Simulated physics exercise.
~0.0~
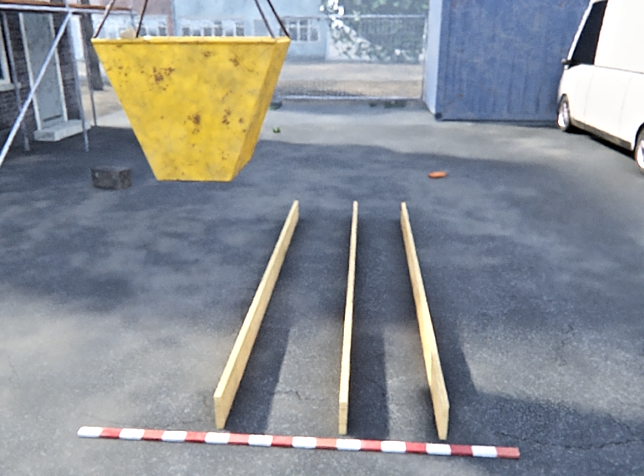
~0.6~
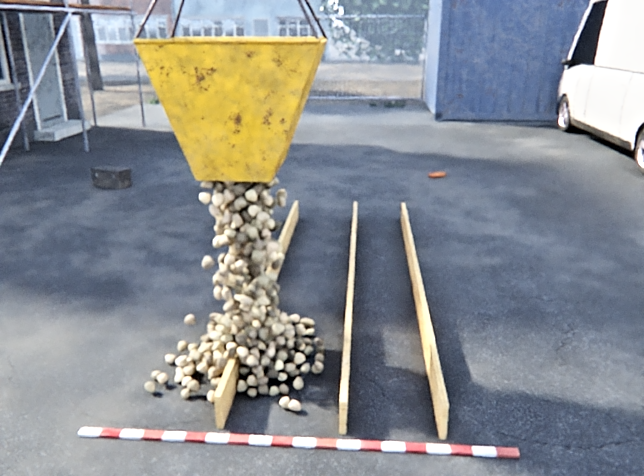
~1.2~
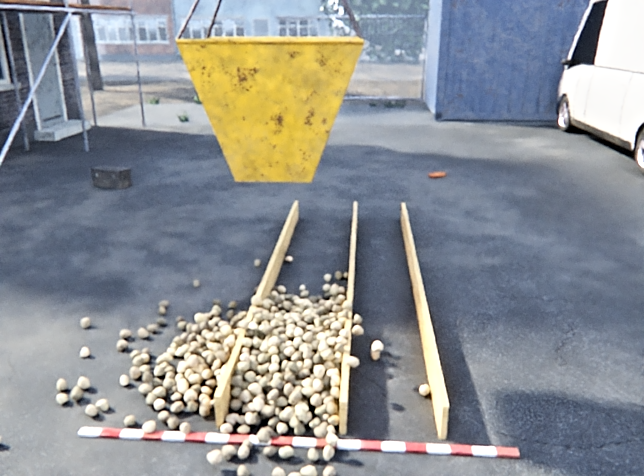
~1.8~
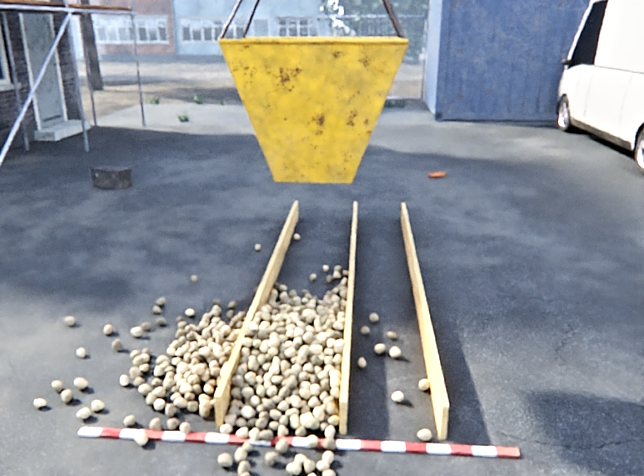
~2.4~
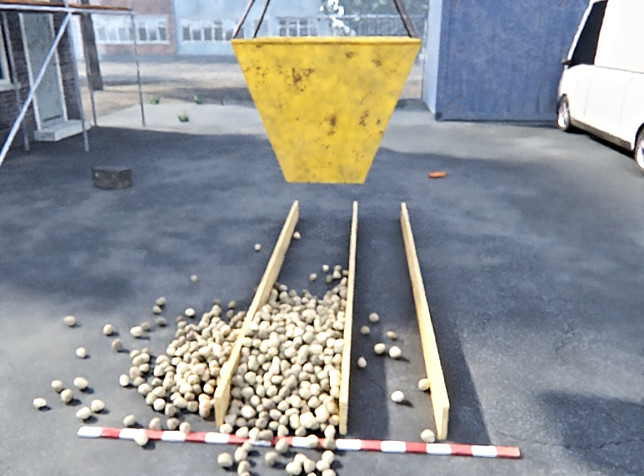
We see a yellow hopper hanging over a paved yard, moving right as it pours rounded stones from its bottom around three planks. The stones spread and settle, most between the left and middle planks, many left of them, and only a few in the right bay.
